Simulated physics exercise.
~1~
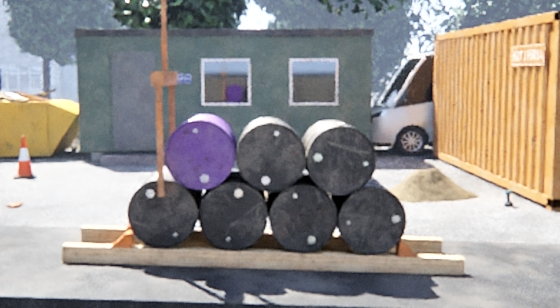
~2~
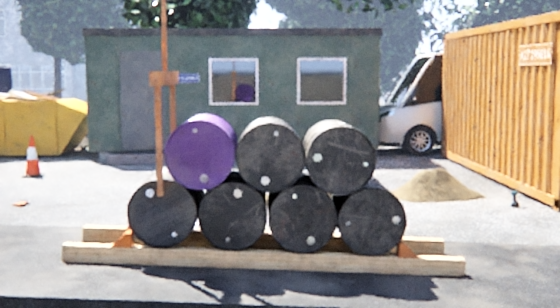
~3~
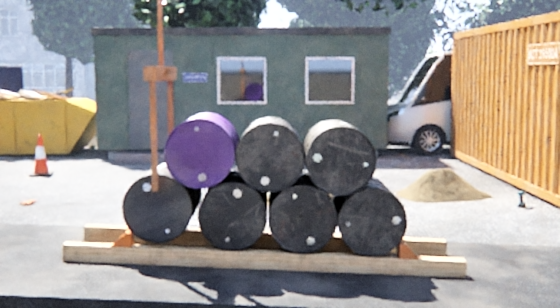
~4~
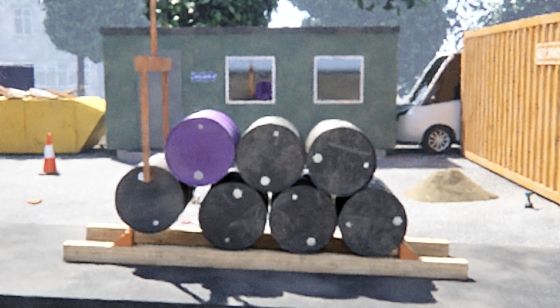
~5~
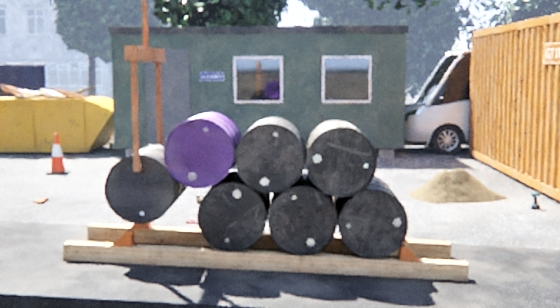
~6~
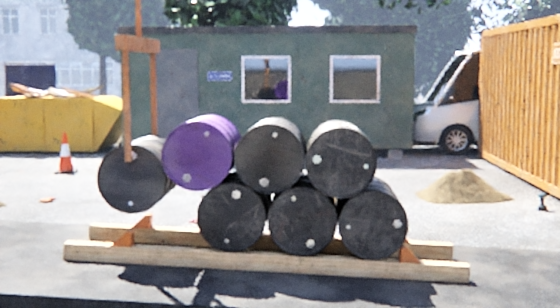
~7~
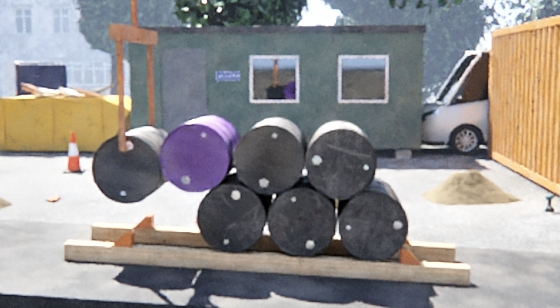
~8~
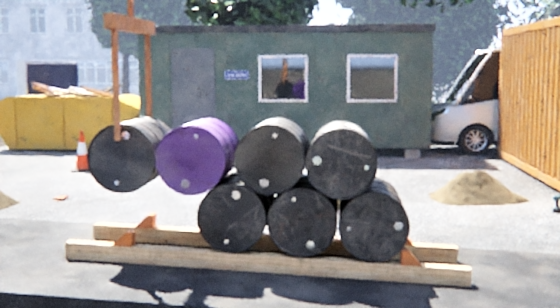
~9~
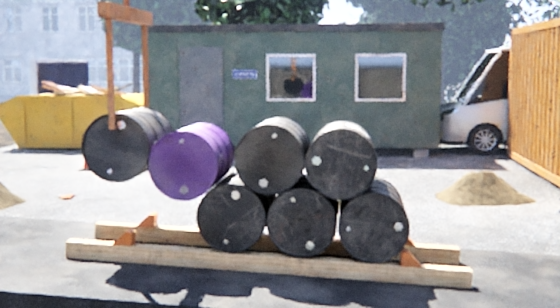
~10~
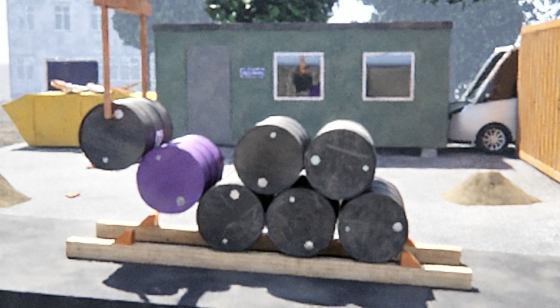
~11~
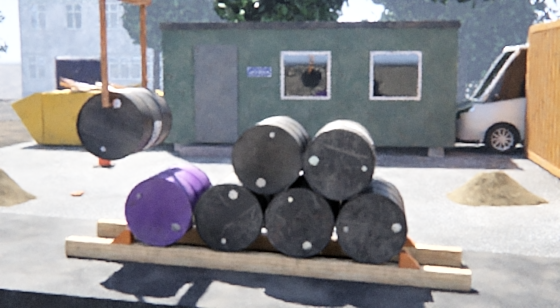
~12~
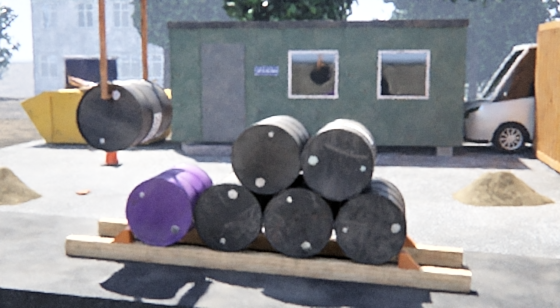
A stack of drums loses its lower left one, and the purple drum rolls into its place.
